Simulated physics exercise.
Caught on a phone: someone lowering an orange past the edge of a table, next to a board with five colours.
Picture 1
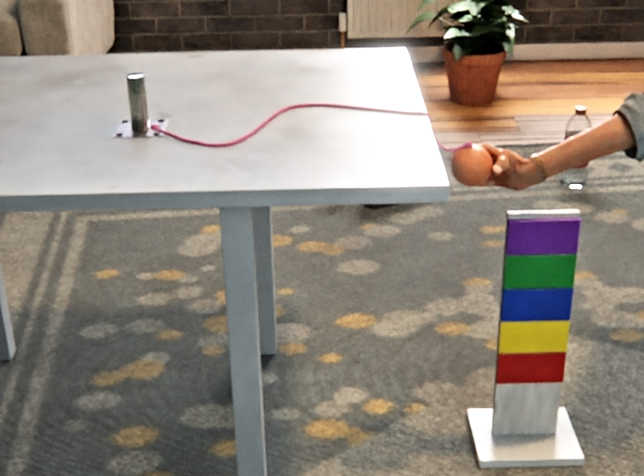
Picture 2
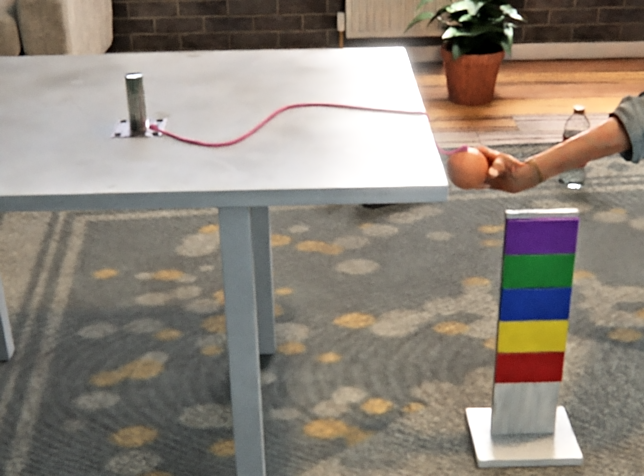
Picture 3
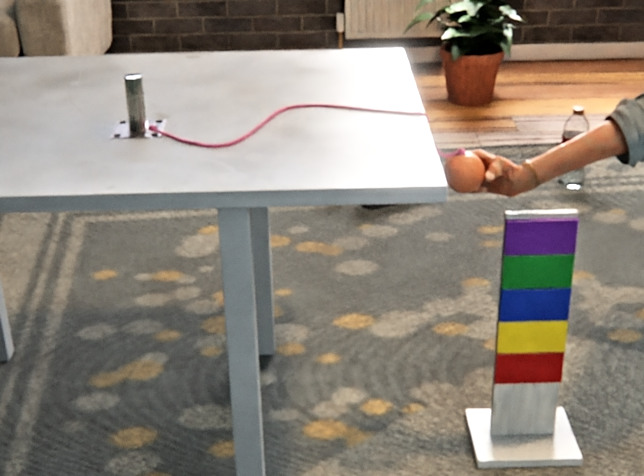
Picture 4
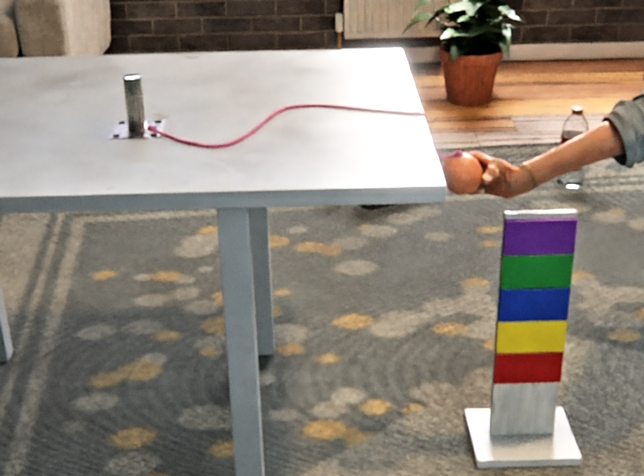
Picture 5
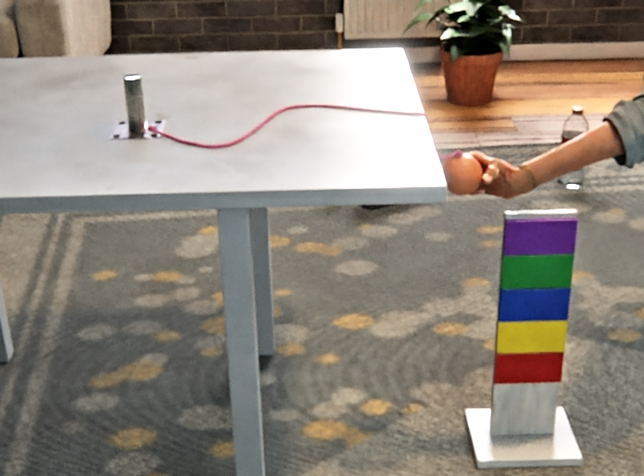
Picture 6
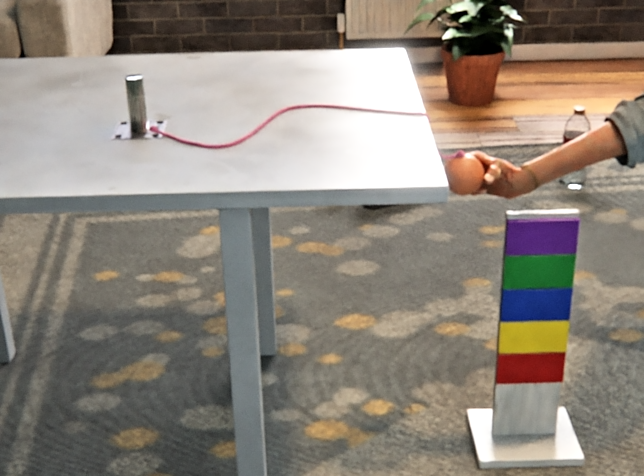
An orange ball was held almost still by a hand beside the table's right edge, above a color-striped post, while a pinkish-red cord lay slack across the tabletop from a small metal cylinder.
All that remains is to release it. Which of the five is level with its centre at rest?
The shoelace holds its middle at green.
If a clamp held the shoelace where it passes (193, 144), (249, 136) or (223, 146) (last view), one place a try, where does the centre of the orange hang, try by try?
In that order: (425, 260), (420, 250) and (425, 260).
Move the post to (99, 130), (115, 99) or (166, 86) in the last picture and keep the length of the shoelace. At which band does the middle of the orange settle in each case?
Taking them in turn: Purple; purple; green.
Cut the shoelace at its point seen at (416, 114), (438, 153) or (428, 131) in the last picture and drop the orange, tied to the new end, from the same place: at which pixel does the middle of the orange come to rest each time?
About (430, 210), (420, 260) and (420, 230).
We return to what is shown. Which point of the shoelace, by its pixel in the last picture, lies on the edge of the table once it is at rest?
It lies at about (343, 107).
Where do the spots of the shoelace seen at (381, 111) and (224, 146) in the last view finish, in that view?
About (431, 165), and the other about (248, 127).
Soon after, orange near (391, 273); level with green.
After that, orange near (443, 282); level with green.
In the end, orange near (431, 285); level with green. At green.
